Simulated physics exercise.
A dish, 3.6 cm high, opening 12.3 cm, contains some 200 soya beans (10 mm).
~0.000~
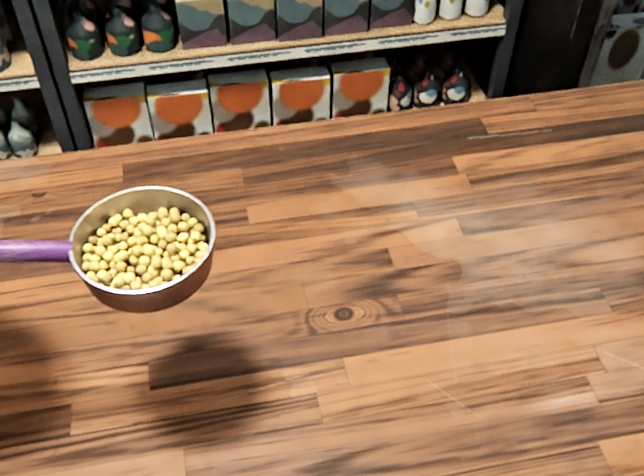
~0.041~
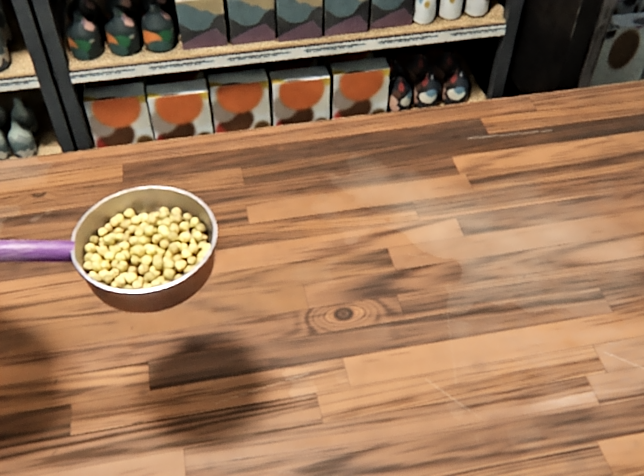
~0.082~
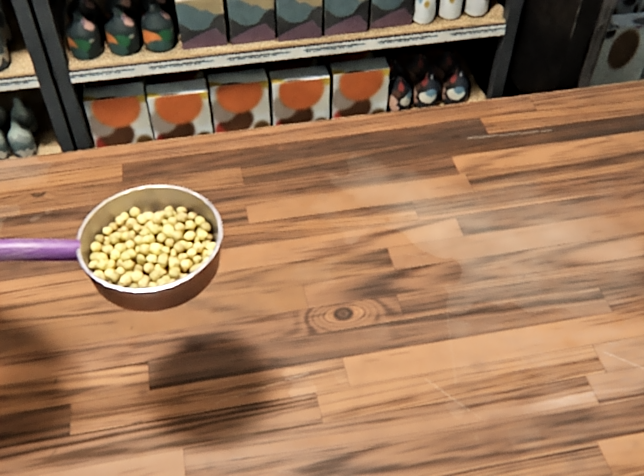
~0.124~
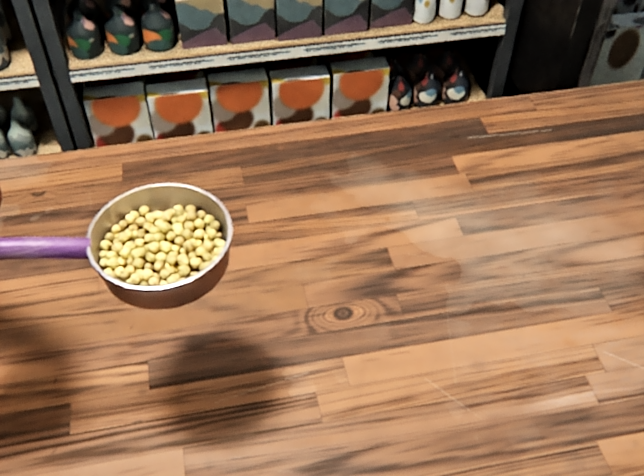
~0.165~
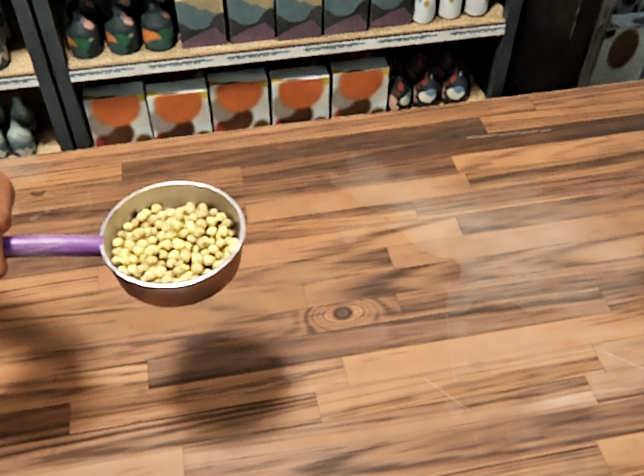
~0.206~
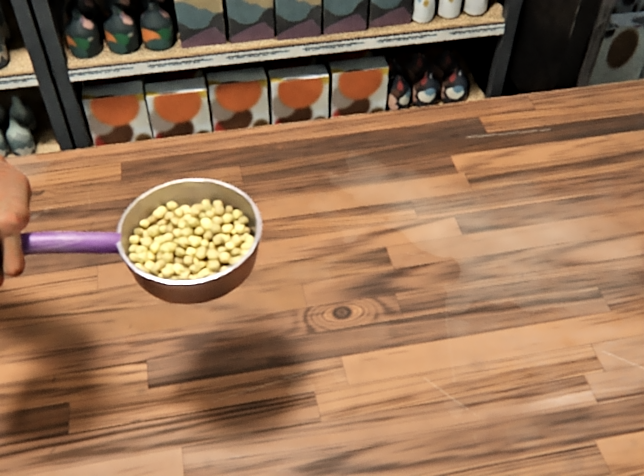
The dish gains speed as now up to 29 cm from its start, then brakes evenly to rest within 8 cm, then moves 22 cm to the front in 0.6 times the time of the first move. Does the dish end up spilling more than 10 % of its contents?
No.
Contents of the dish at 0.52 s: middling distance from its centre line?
That comes to around 4.0 cm.
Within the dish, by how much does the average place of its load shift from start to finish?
The displacement comes to around 0.5 cm by the end.
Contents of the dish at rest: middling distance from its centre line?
Somewhere close to 4.0 cm, I reckon.
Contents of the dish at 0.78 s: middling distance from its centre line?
Some 3.5 centimetres from the centre line.
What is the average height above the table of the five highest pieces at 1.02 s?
They're around 21 cm up.
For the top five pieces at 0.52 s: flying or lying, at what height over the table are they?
My guess is near 21 centimetres up.
After 0.52 s, tilt 0 degrees; dish 100 %; middle of all pieces near (434, 212).
After 0.78 s, tilt 0 degrees; dish 100 %; middle of all pieces near (544, 213).
After 1.02 s, tilt 0 degrees; dish 100 %; middle of all pieces near (635, 380).
After 1.25 s, tilt 0 degrees; dish 100 %.
By 1.5 s all is still; dish 100 %.
